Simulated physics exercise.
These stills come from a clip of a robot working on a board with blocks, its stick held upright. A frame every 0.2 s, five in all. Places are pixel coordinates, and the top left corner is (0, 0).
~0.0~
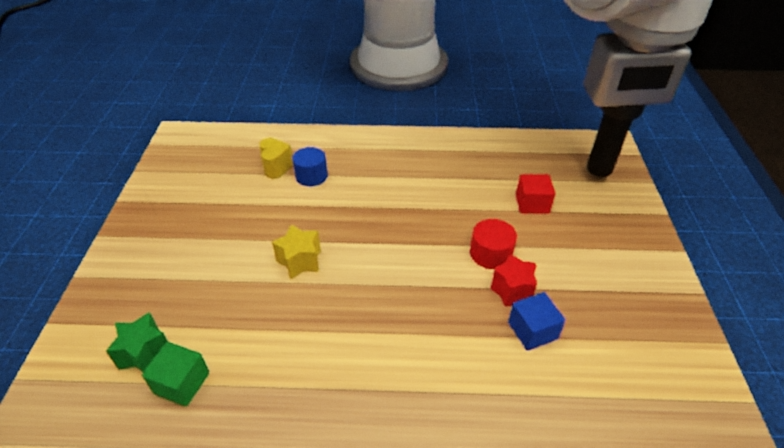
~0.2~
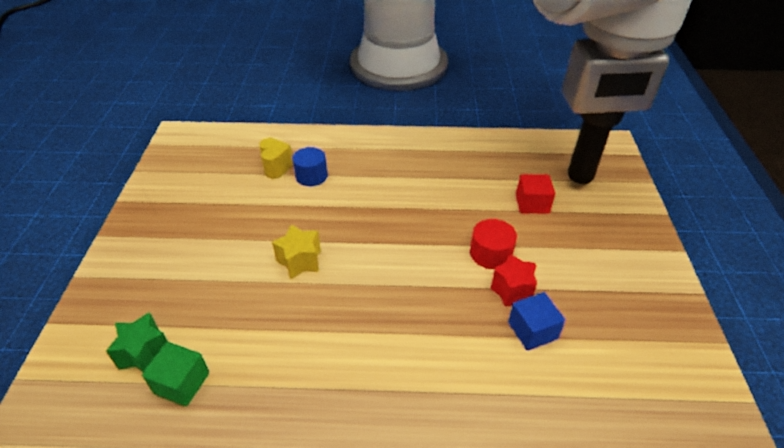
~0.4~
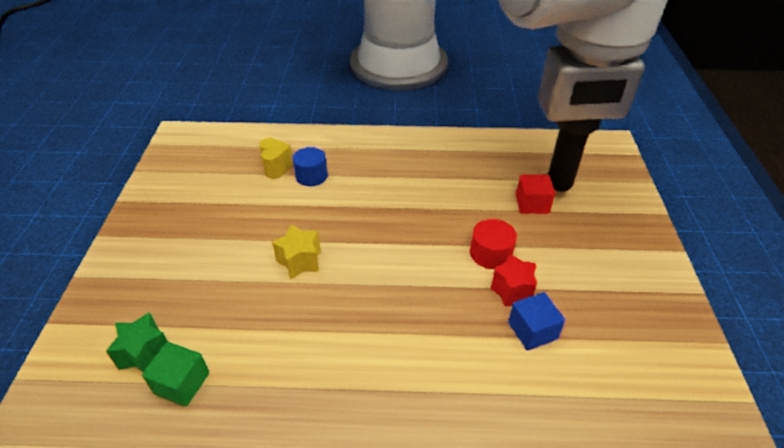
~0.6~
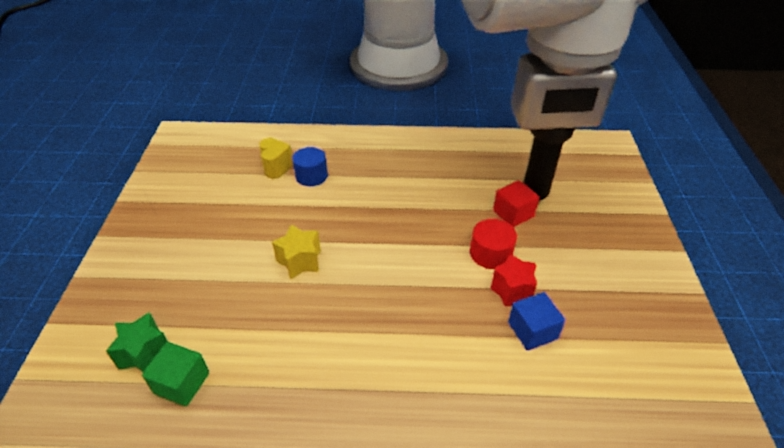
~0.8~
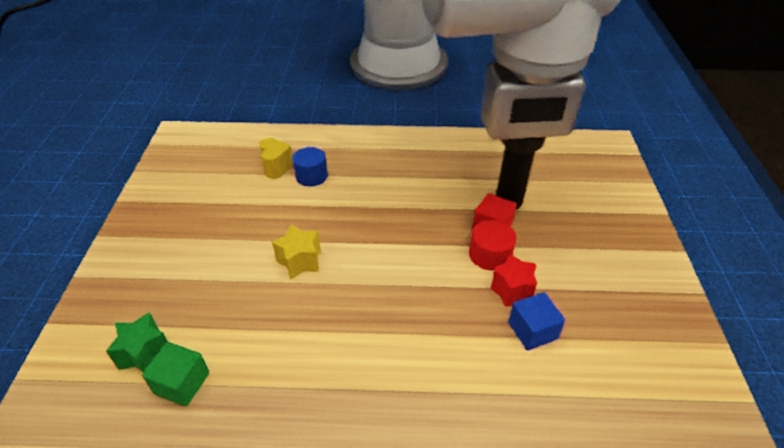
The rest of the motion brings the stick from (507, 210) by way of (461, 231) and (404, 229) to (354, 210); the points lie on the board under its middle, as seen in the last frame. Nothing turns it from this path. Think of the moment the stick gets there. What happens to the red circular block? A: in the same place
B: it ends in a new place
The one that fits is B, it ends in a new place.
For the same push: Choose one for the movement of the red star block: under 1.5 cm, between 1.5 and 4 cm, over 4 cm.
It gets moved under 1.5 cm.
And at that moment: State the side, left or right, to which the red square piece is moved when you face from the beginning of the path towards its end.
It goes toward the left-hand side.
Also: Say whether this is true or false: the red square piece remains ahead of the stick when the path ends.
The claim does not hold.
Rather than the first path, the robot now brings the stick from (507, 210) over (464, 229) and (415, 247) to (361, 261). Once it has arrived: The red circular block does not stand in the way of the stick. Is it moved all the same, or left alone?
Once the stick is done, the red circular block is in a new spot.
What follows on the original path. One third of the way, stick (461, 223); red circular block (482, 263); red square piece (458, 235), turned 45° anticlockwise; red star block (521, 276), turned 15° anticlockwise.
Two thirds of the way, stick (404, 221); red circular block (482, 264); red square piece (452, 241), turned 65° anticlockwise; red star block (522, 277), turned 20° anticlockwise.
At the end, stick (353, 201); blue circular block still; red circular block (482, 264); red square piece (452, 241), turned 65° anticlockwise; red star block (522, 277), turned 20° anticlockwise.
